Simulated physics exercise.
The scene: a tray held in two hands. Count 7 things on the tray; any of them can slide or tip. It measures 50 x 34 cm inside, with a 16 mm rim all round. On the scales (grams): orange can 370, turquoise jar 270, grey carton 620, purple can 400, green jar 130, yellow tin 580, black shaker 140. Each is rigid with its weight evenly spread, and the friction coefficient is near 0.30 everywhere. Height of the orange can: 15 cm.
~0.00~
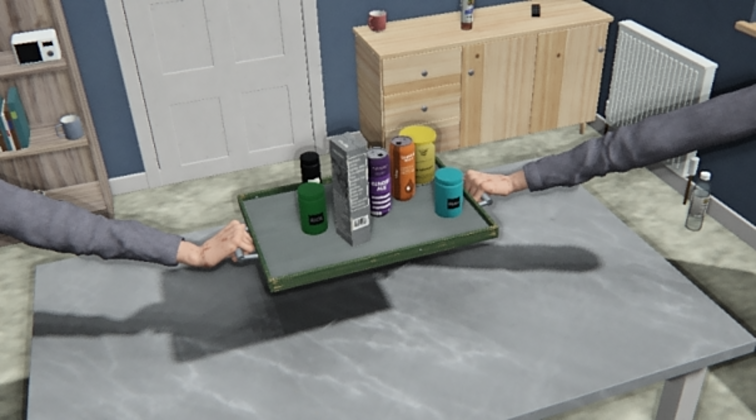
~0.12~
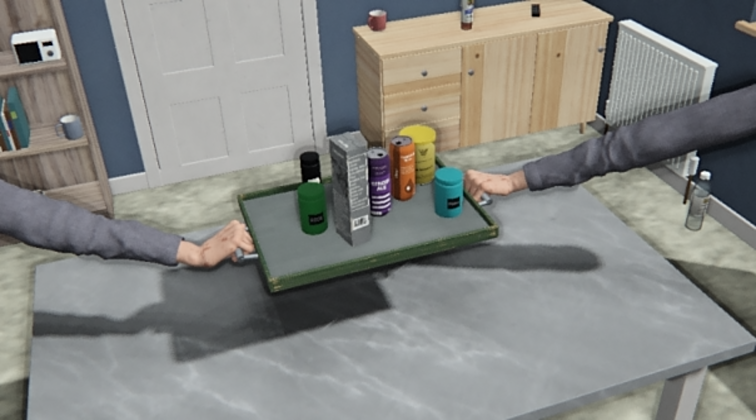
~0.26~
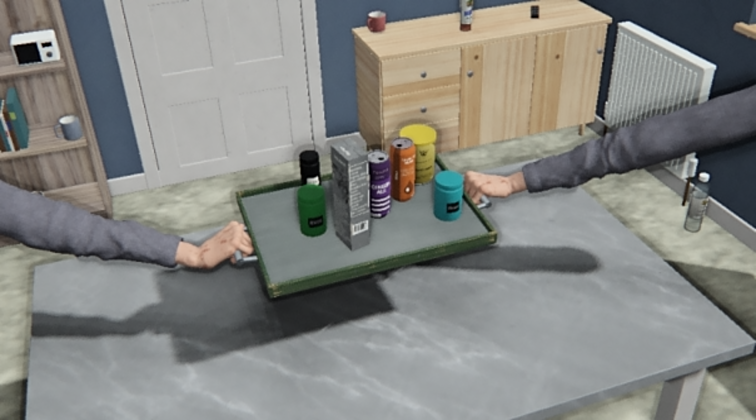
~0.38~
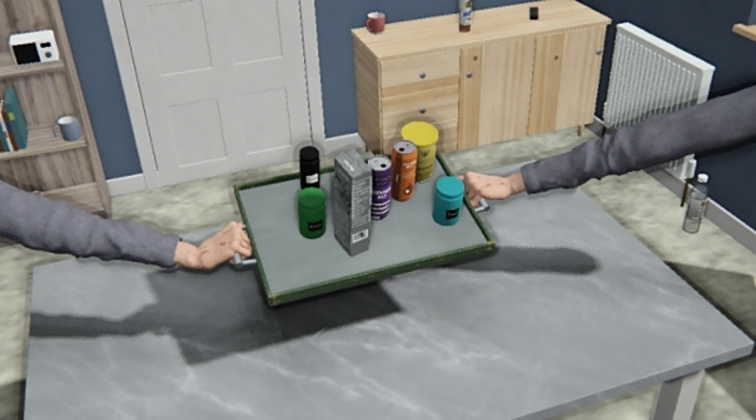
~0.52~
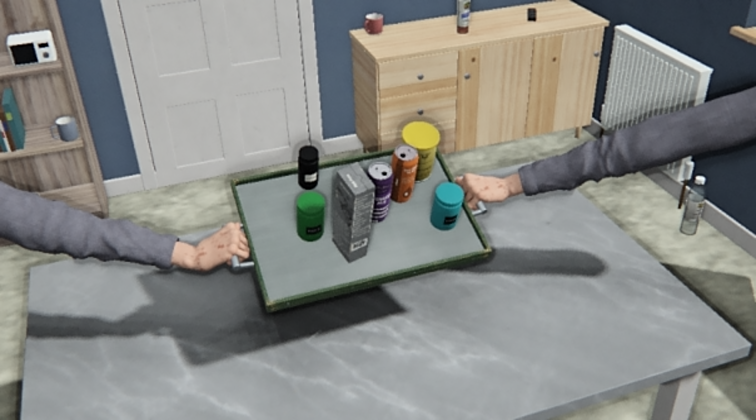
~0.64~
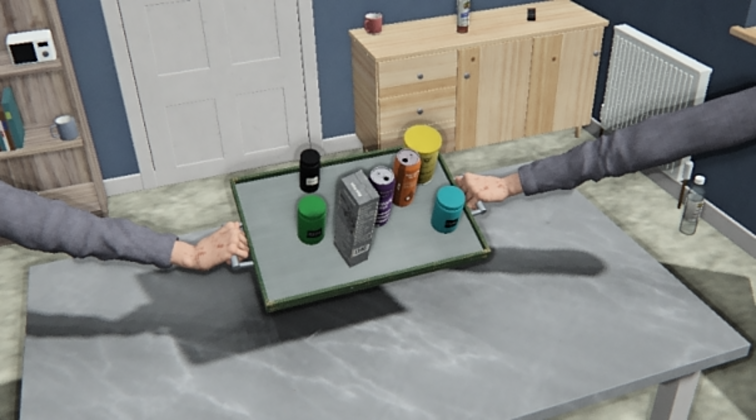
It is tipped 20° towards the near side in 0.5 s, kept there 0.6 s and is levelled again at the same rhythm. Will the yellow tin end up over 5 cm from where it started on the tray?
The yellow tin gets shifted.
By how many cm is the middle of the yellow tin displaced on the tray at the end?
About 18 cm.
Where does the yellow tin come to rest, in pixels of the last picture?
Around (440, 194).
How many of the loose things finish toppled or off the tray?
In all, 4.
After 1.14 s, tilt 20°, near edge down; grey carton now off the tray; yellow tin moved 17 cm near (444, 206); purple can 12° off its base.
After 1.54 s, tilt 4°, near edge down; orange can, purple can and black shaker now off the tray; yellow tin moved 18 cm near (441, 197); green jar 9° off its base.
In the end (2.2 s), off the tray, orange can, grey carton, purple can and black shaker; not toppled but over 5 cm from the start, turquoise jar, green jar and yellow tin. In the last view, yellow tin near (440, 194).
